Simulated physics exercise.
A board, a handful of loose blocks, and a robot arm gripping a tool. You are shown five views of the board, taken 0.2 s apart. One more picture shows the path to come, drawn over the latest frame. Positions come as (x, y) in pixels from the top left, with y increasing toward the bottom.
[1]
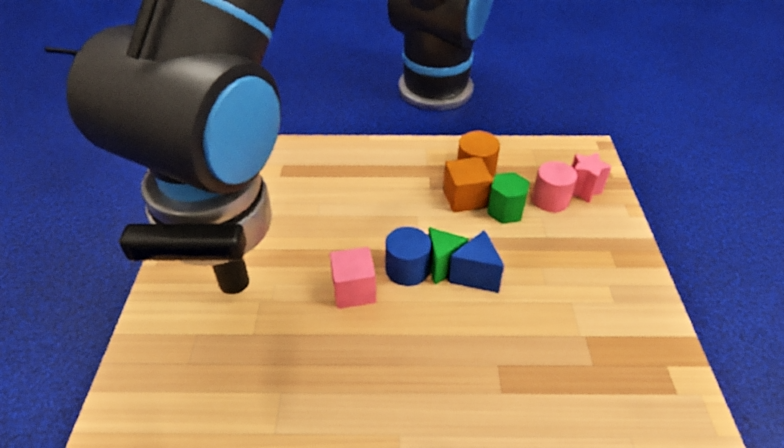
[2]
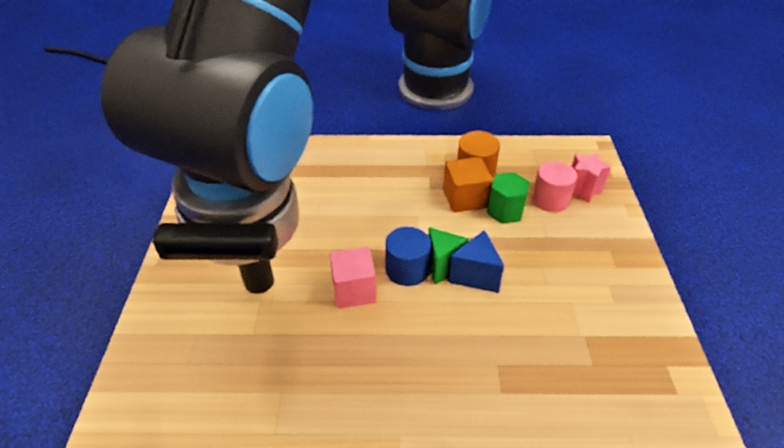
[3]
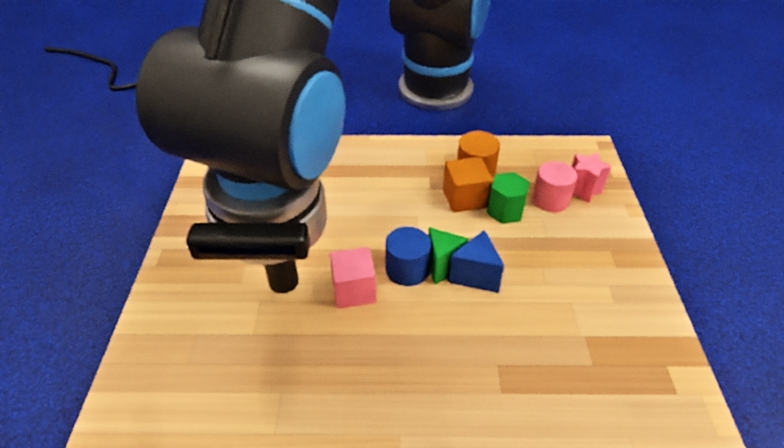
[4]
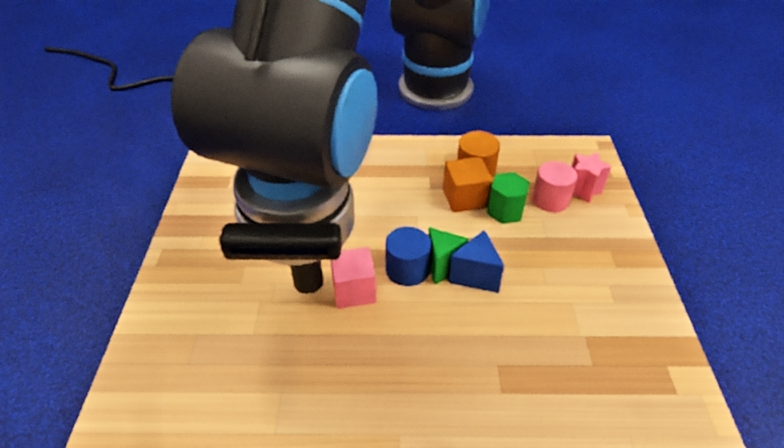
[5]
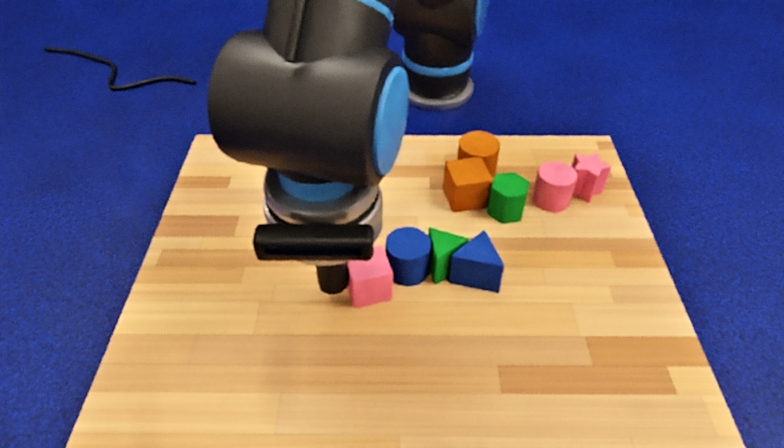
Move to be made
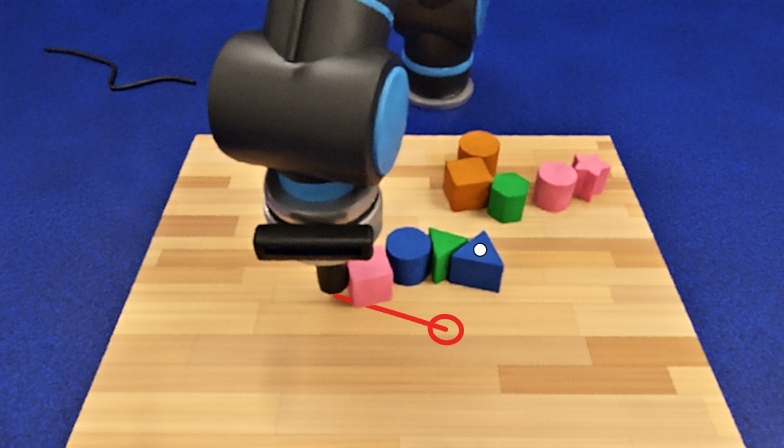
Black robot arm sliding a dark peg rightward across a wooden board, nudging a pink cube toward a blue cylinder.
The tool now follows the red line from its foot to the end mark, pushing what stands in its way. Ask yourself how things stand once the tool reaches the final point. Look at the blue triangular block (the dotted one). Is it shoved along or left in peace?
It stays.
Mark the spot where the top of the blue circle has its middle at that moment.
At pixel (426, 230).
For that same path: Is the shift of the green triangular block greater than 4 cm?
No, that is not how it ends up.
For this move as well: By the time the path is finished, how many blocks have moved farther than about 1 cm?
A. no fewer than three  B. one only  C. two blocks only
(A)
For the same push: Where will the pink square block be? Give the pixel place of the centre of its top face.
I'd guess (412, 261).
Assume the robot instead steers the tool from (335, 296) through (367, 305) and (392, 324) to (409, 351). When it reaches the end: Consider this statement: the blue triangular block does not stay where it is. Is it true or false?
Answer: False.
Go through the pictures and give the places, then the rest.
The first frame shows tool's lower end (235, 283); pink square block (352, 264); blue circle (408, 242); green triangular block (445, 240); blue triangular block (480, 250).
The second frame shows tool (259, 283); blocks still.
The third frame shows tool (284, 282); blocks still.
The fourth frame shows tool (309, 283); blocks still.
The fifth frame shows tool (333, 283); pink square block (367, 262); blue circle (408, 242); green triangular block (445, 240); blue triangular block (480, 250).
Drawn move, from (335, 296) to (446, 329); the dot is on the blue triangular block.
The first path, step by step. One third of the way, tool (371, 294); pink square block (400, 261), turned 45° anticlockwise; blue circle (422, 233); green triangular block (458, 232), turned 10° clockwise.
Two thirds of the way, tool (410, 305); pink square block (412, 261), turned 60° anticlockwise; blue circle (426, 230); green triangular block (461, 229), turned 15° clockwise.
At the end, tool (447, 317); pink square block (412, 261), turned 60° anticlockwise; blue circle (426, 230); green triangular block (461, 229), turned 15° clockwise; blue triangular block still.
